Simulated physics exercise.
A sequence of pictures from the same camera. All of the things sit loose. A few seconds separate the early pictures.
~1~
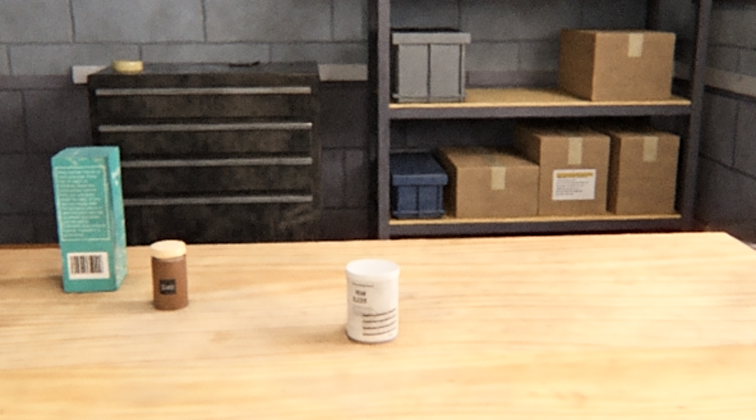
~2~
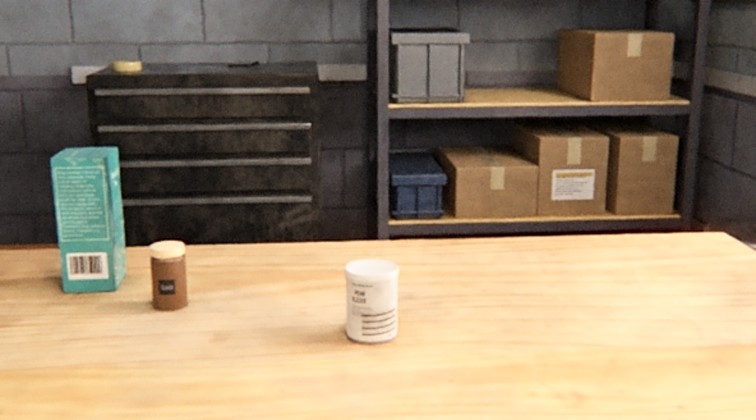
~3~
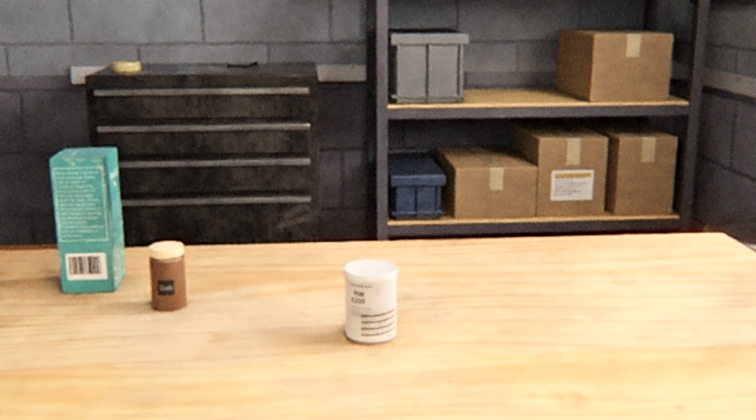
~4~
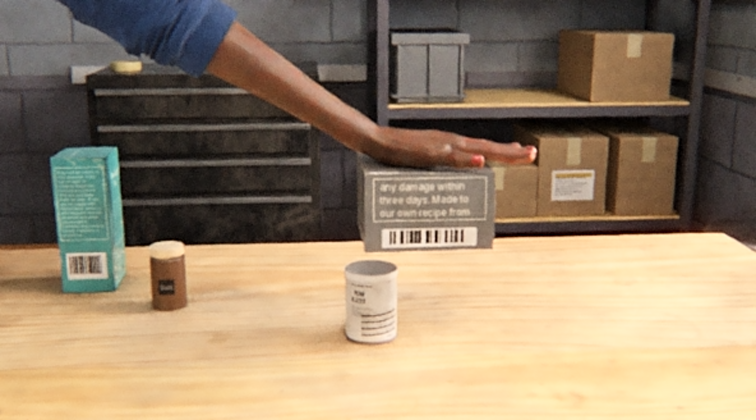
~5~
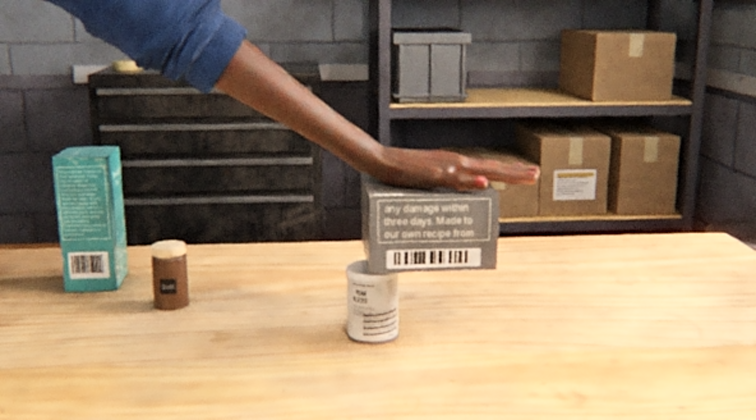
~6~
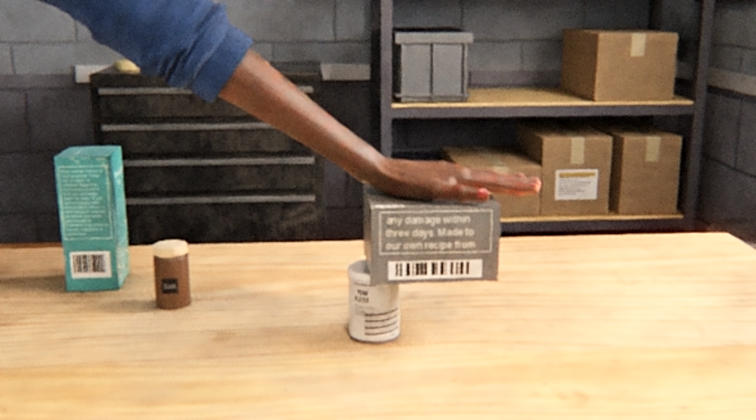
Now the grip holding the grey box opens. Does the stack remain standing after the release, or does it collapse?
The stack collapses.
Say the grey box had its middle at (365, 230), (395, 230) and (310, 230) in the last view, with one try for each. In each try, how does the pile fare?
So the first time it stays intact, the second time it stays intact, and the third time it tips over.
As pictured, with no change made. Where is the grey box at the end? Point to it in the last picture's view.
I'd point to roughly (501, 275).
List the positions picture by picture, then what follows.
The last thing is not in view yet; brown shaker (170, 275), in the first frame.
The last thing is not in view yet; turquoise carton (91, 219), in the second frame.
The last thing is not in view yet; white tin (371, 302), in the third frame.
On its way; grey box (421, 198); brown shaker (168, 276), in the fourth frame.
On its way; grey box (426, 218); turquoise carton (92, 218), in the fifth frame.
Set down, still held; grey box (427, 229); white tin (374, 301), in the sixth frame.
Then, 0.30 s later than the last frame, grey box now fallen.
Then, 0.40 s later than the last frame, things are still on the move.
When it is over, fallen, grey box; the other 3 as before. End places, in pixels of the last picture, grey box near (501, 274). The pile comes apart.
